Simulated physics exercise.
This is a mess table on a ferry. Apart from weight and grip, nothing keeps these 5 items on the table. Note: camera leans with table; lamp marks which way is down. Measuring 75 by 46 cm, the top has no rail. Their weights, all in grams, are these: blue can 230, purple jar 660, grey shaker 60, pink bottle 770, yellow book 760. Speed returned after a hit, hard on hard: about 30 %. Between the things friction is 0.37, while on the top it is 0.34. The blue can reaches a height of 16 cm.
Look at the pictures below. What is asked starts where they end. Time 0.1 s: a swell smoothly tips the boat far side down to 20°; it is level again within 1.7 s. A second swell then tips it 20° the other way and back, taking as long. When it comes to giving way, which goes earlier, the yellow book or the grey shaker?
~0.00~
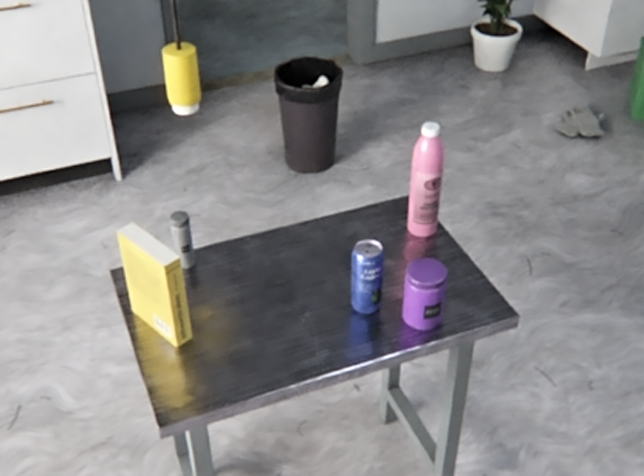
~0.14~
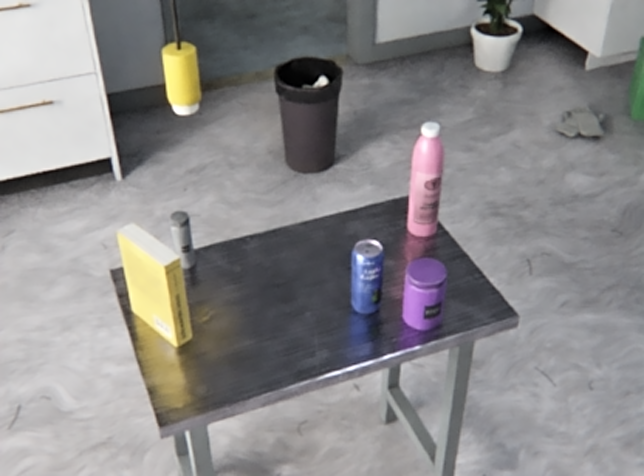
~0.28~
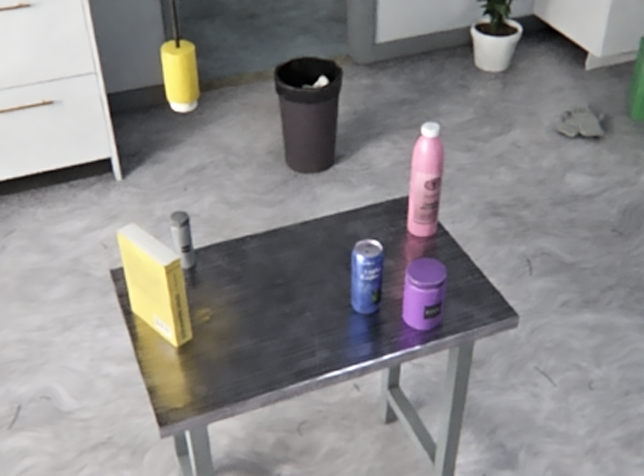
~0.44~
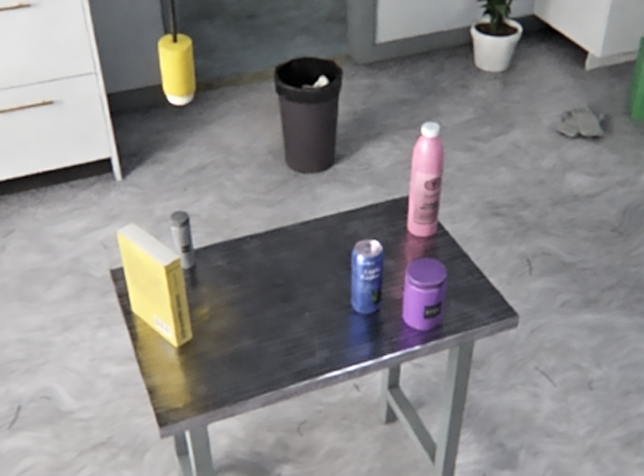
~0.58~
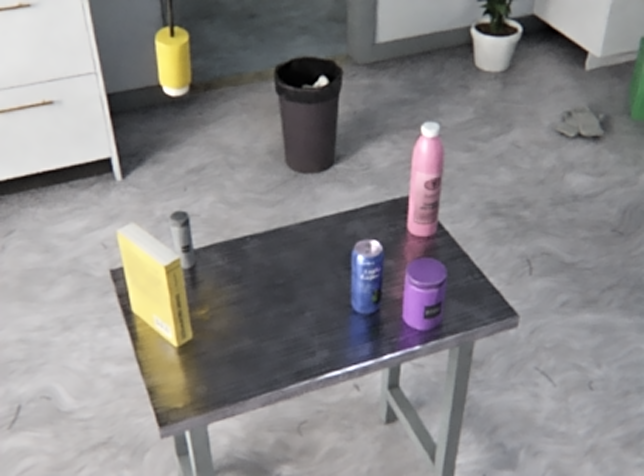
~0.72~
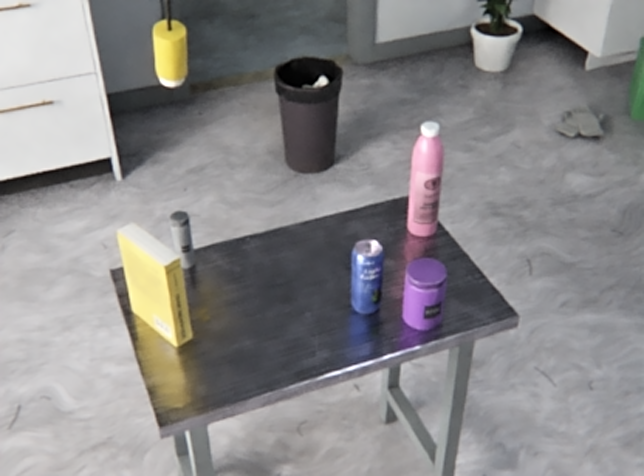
The earlier one is the second of the pair.
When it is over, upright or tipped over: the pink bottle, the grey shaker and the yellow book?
Well, the pink bottle tumbles down, the grey shaker tumbles down, and the yellow book holds steady.
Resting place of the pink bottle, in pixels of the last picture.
Roughly at (317, 282) in the last picture.
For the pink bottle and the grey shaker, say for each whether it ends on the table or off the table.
Well, the pink bottle is out of bounds, and the grey shaker is out of bounds.
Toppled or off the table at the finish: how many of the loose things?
Count: 2.
After 1.32 s, boat heeled 12°, far side down; grey shaker and pink bottle now off the table.
After 1.72 s, boat level.
In the end (4.0 s), off the table, grey shaker and pink bottle; the other 3 under 5 cm from the start. At the end, from the last picture's camera, yellow book near (155, 285), grey shaker near (162, 321). Yellow book was never lost; grey shaker went at 1.12 s.
